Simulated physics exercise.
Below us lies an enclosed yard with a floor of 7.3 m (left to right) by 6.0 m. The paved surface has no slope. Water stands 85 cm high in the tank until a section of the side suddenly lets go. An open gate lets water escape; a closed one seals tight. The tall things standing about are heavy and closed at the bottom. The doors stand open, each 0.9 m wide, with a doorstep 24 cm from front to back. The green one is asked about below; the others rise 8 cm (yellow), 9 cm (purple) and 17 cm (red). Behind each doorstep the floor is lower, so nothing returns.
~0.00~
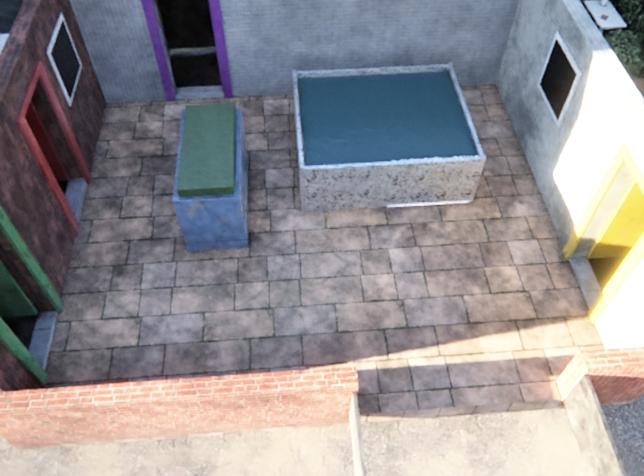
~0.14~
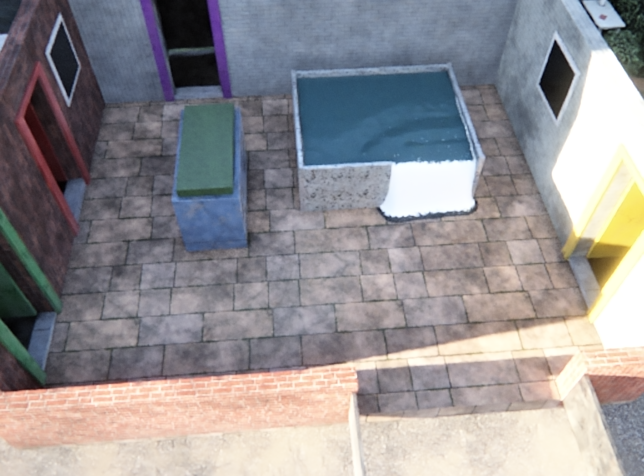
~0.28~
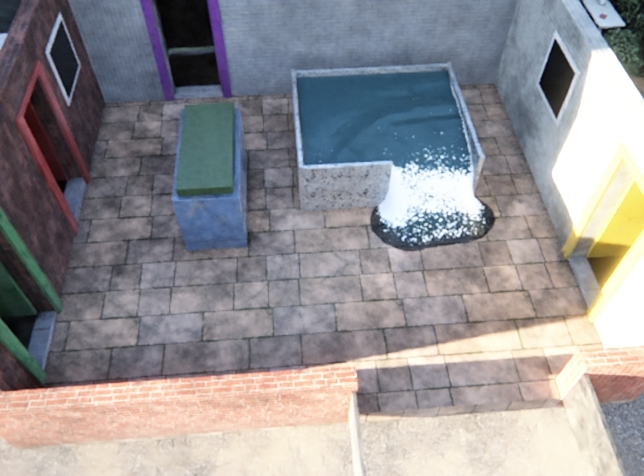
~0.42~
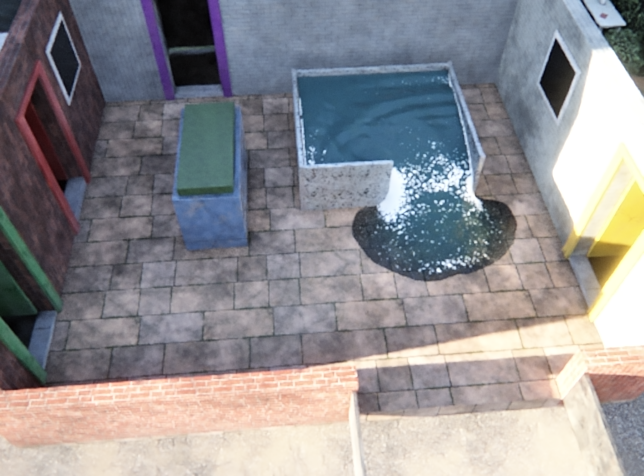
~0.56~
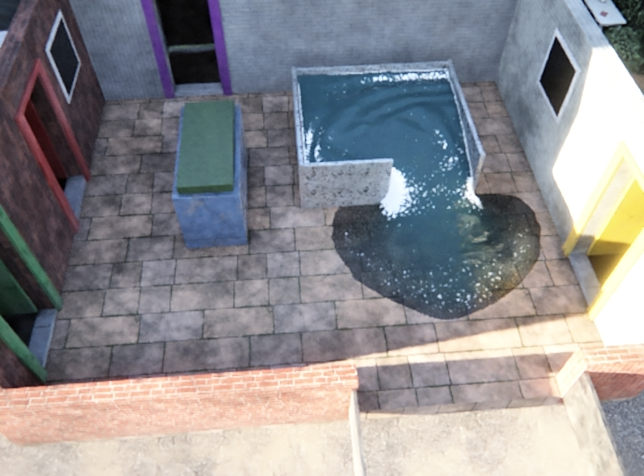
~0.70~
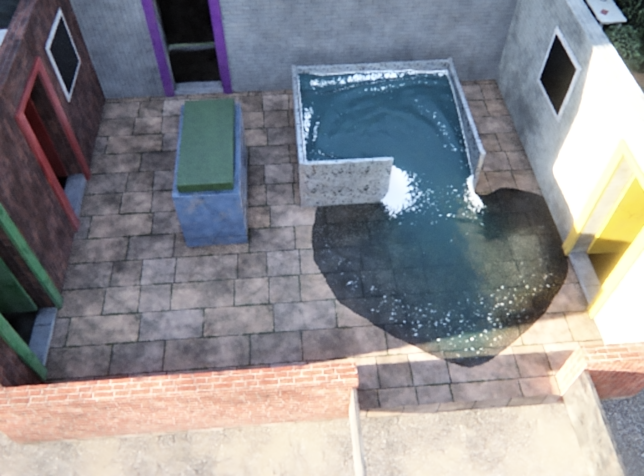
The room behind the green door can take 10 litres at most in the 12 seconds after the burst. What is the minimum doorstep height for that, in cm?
Some 5.5 cm above the ground.
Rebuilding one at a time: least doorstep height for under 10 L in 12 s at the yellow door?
Roughly 26 cm at yellow.
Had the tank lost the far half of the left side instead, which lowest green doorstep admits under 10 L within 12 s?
About 19 cm.
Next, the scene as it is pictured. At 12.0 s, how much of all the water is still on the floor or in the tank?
Roughly 32 in a hundred.
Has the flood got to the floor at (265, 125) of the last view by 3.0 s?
It is not reached.
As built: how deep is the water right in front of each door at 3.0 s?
In cm: Green 0, yellow 21, purple 0, red 0.
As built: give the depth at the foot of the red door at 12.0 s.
About 2.0 cm.
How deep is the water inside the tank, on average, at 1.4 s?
Roughly 59 cm on average.
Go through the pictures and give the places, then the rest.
The tank at (382, 116) is whole and still, 85 cm deep; the green door at (21, 303) is dry, in the first frame.
The front is at (394, 218), 0.3 m from the gap at (429, 189); 0.3 m2 of floor is wet, 85 cm left at the back, in the second frame.
Water pours out at (429, 189) and has run 0.9 m, to (404, 245); about 13 cm deep outside, 85 cm at the back, in the third frame.
Water pours out at (429, 190) and has run 1.5 m, to (428, 277); about 10 cm deep outside, 85 cm at the back, in the fourth frame.
Water pours out at (429, 189) and has run 2.1 m, to (445, 314); about 7 cm deep outside, 79 cm at the back, in the fifth frame.
The front is at a hidden place, 2.8 m from the gap at (430, 186); 7.2 m2 of floor is wet, 72 cm left at the back; 3.8 m in a straight line remain to the green door at (21, 299), in the sixth frame.
After 1.4 s water covers 35 % of the floor, deepest (48 cm) near (610, 371); it has not reached the green door.
After 3.0 s water covers 40 % of the floor, deepest (35 cm) near (610, 371); it has not reached the green door.
After 12.0 s water covers 85 % of the floor, deepest (7 cm) near (569, 375); 3 cm at the green door, 4 litres in over its 7 cm doorstep.
At the green door as built, the water arrived by 3.6 s and peaked near 10 cm at 4.4 s.
Run again over the same 12 s with other heights there, 15 litres in over 5 cm, 5 litres over 6.5 cm. The limit of 10 litres is kept from about 5.5 cm up.
